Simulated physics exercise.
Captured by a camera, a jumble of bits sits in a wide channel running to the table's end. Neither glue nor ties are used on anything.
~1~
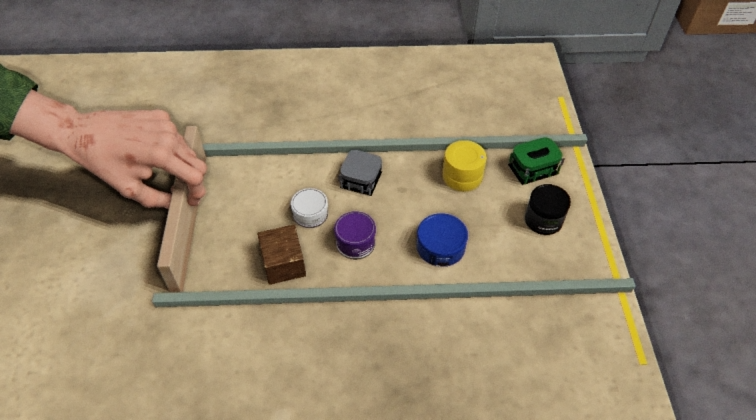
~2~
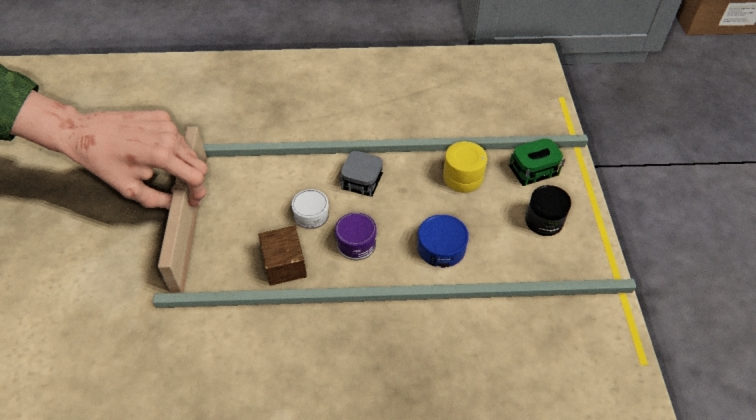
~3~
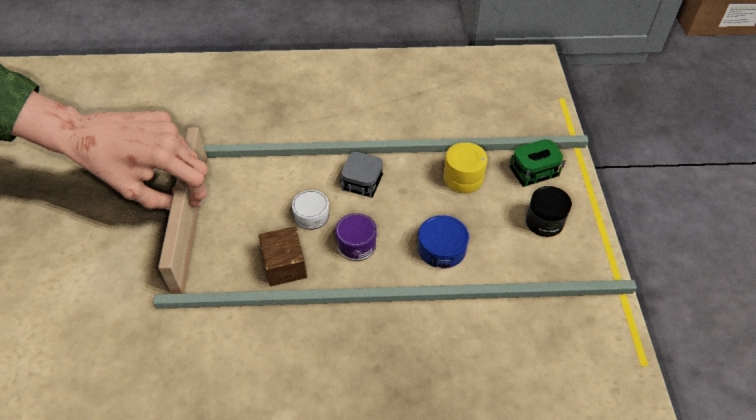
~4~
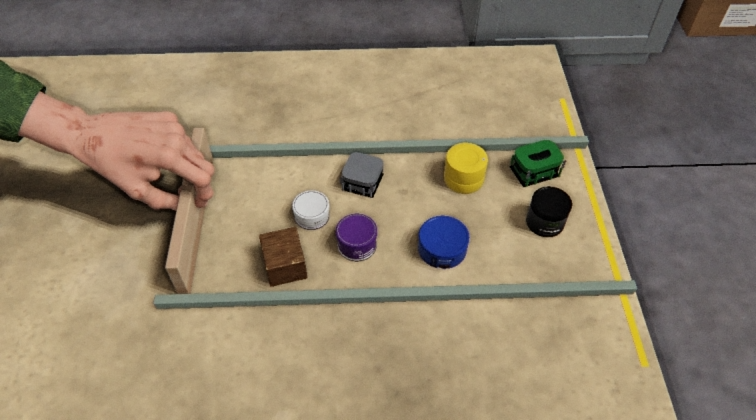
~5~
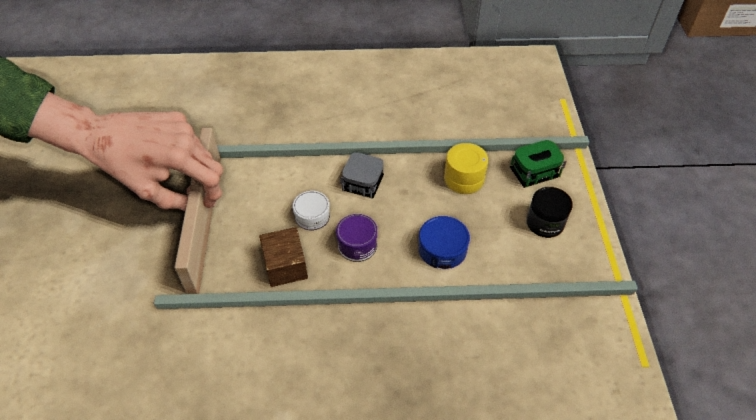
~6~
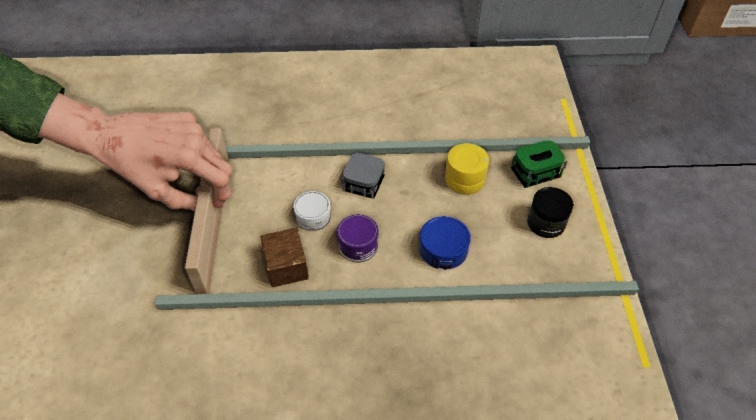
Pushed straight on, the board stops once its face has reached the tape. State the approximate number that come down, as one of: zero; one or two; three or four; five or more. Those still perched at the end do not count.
Approximate number down: Five or more.
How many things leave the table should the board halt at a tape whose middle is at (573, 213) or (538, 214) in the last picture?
In order, 4 and 1.
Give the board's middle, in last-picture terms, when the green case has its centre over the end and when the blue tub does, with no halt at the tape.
I reckon its middle sits around (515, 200) and then around (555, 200).
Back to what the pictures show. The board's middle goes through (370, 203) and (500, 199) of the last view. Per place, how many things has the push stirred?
Counts: 5 / 8.
Early on, none off yet; green case at rest near (538, 164); black tub at rest near (550, 213); yellow lid at rest near (467, 169).
A while later, none off yet; green case travelled a little near (561, 162); black tub at rest near (550, 213); yellow lid travelled about its own width near (523, 166).
Finally, the number that fall off is five or more; lost, brown block, white tin, purple pot, grey case, blue tub, yellow lid, black tub and green case.
